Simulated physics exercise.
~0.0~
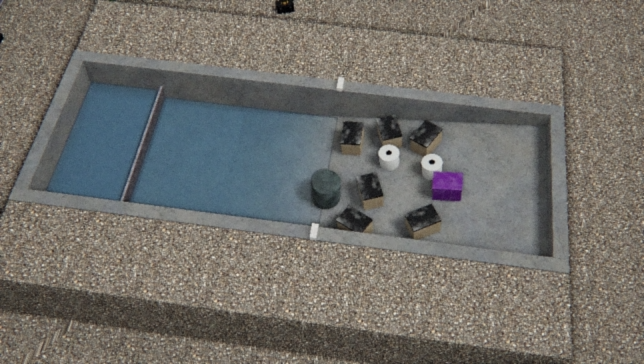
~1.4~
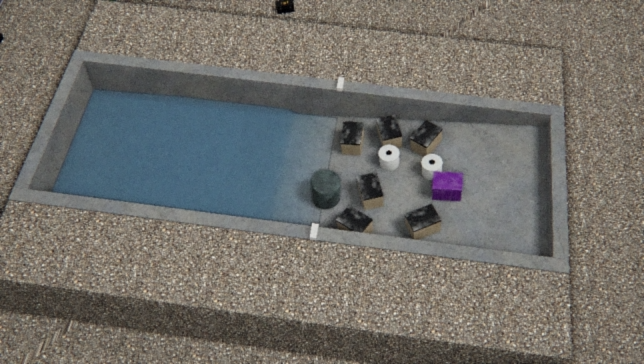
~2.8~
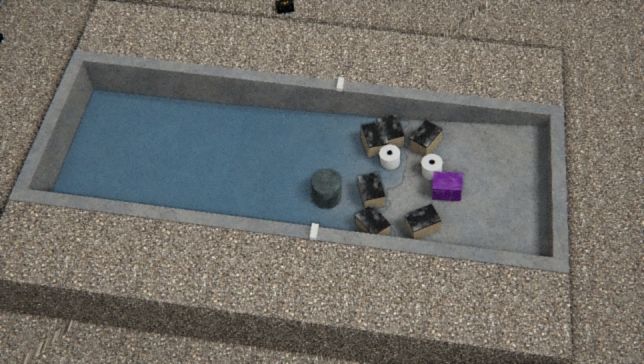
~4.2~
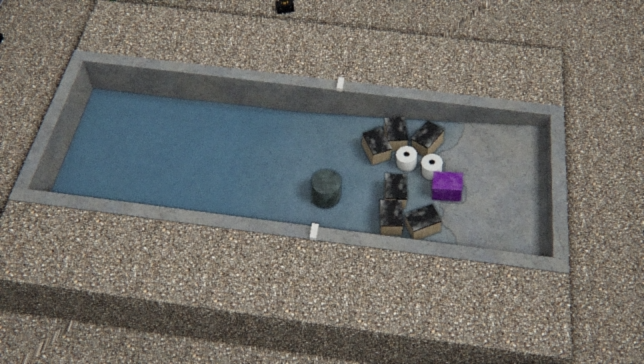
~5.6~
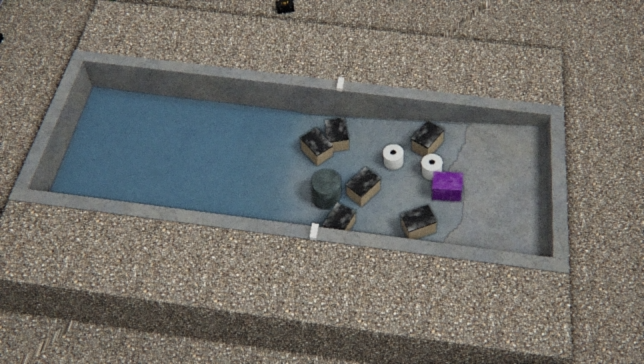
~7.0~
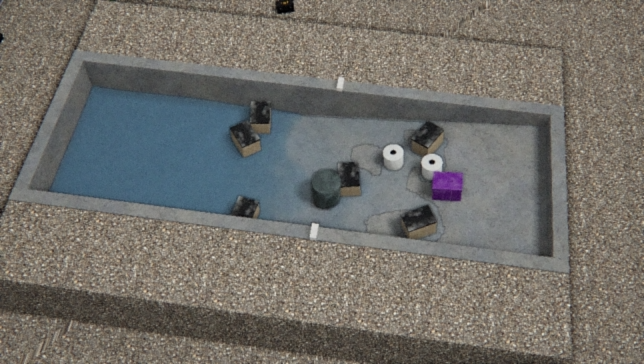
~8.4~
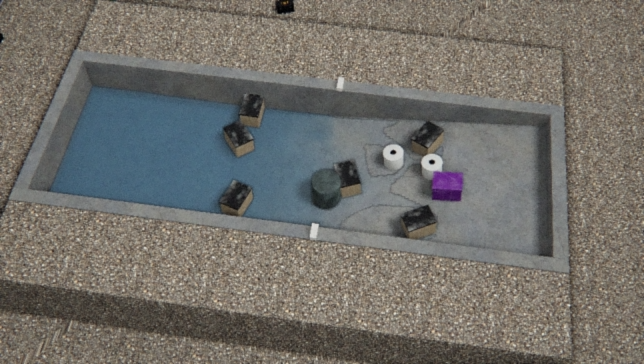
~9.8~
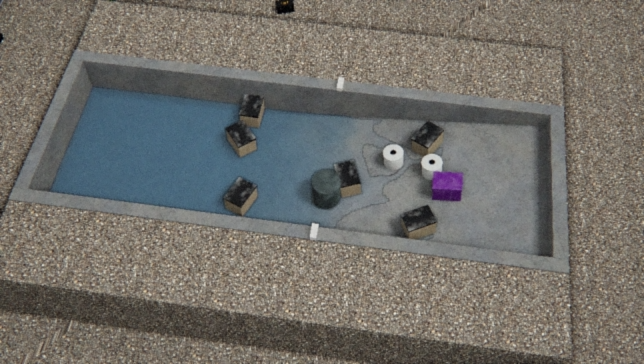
Concrete boat ramp with water surging up among dark-topped chests, then drawing three back left afloat while the purple chest stays aground.
